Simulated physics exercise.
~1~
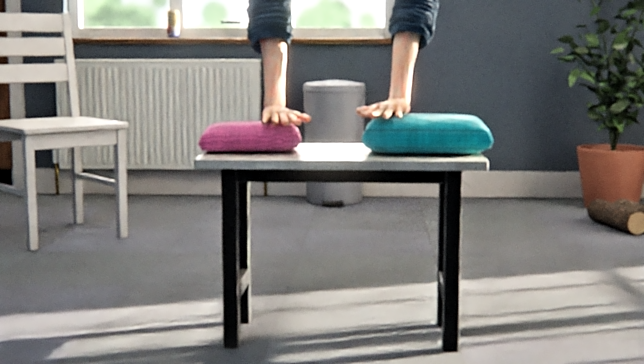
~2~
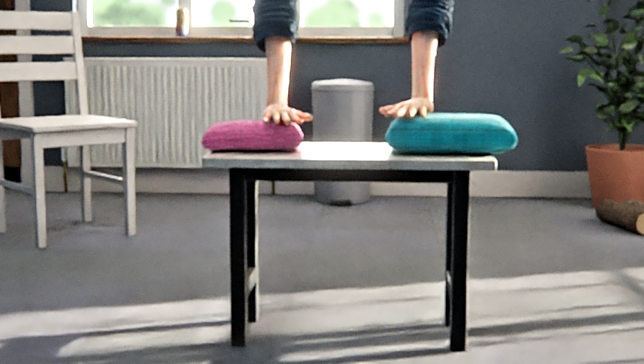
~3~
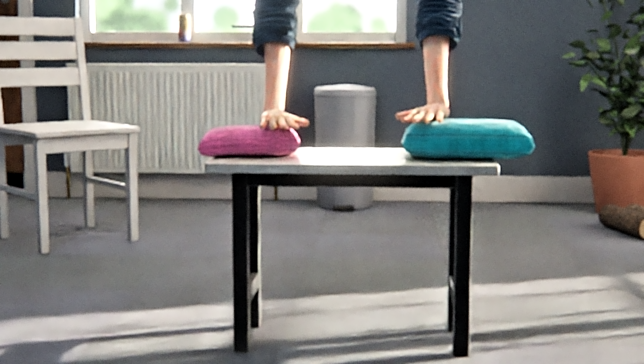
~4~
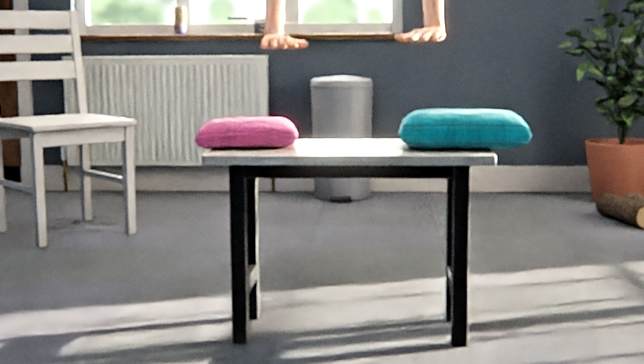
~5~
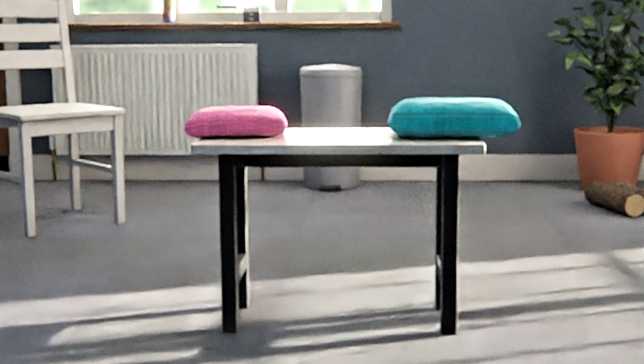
Hands nudging a pink sack and a turquoise soft bag apart on a low table, then lifting away, leaving both resting on top.
